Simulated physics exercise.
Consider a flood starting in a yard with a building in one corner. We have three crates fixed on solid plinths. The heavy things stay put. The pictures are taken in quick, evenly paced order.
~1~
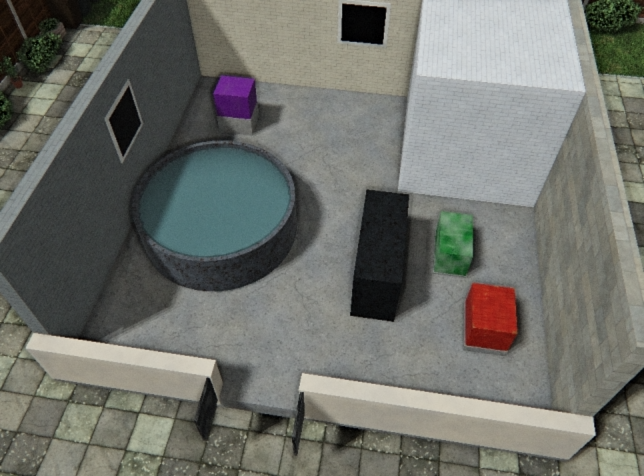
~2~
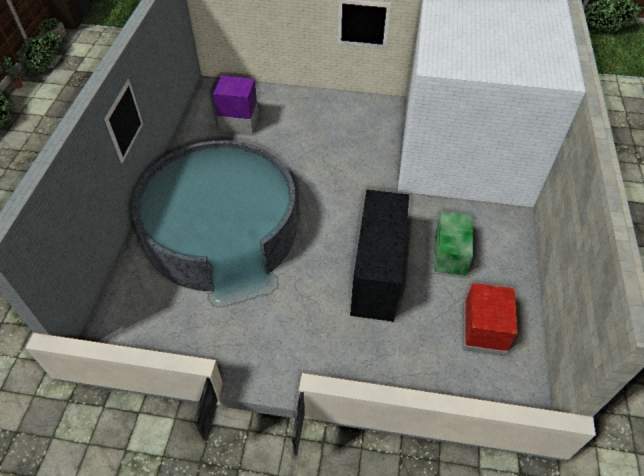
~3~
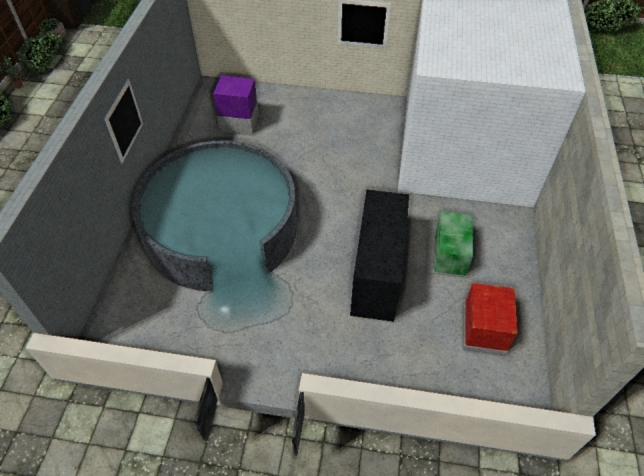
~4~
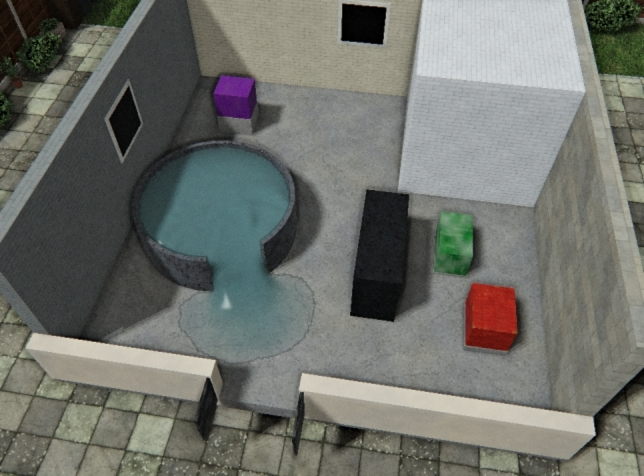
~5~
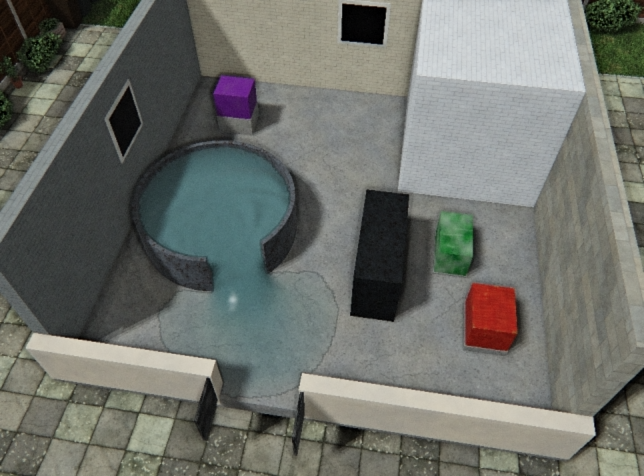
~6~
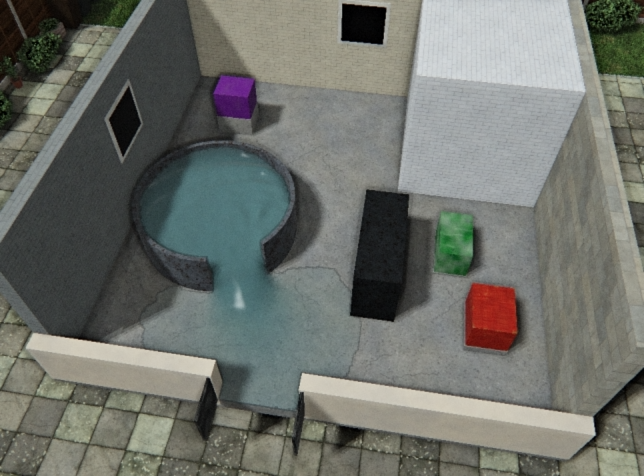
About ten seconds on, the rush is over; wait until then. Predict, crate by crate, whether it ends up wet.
The purple crate ends up dry; the red crate ends up wet; the green crate ends up wet.
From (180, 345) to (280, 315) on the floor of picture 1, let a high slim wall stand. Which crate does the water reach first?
That would be the red one.
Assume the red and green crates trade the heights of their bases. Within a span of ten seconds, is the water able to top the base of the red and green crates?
In short, red crate is inundated; green crate is left untouched.
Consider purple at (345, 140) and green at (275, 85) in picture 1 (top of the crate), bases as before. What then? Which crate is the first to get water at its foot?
The red crate is first.
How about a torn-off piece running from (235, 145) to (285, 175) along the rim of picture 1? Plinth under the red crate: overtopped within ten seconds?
After ten seconds, the red crate is still clear.
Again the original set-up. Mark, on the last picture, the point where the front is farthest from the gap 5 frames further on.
My guess is roughly (494, 424).
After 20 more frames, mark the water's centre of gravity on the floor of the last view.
I'd place it roughly at (262, 268).
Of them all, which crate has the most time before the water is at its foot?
Coming in last, the one in purple.
A moment on, water covers 20 % of the floor; the purple crate not reached, the red crate not reached, the green crate not reached.
Next, water covers 30 % of the floor; the purple crate not reached, the red crate water round its plinth, the green crate not reached.
Then, water covers 40 % of the floor; the purple crate not reached, the red crate water round its plinth, the green crate water round its plinth.
Later, water covers 60 % of the floor; the purple crate water round its plinth, the red crate water round its plinth, the green crate water round its plinth.
In the end, water covers 90 % of the floor; the purple crate stayed above the water, the red crate was topped, the green crate was topped.
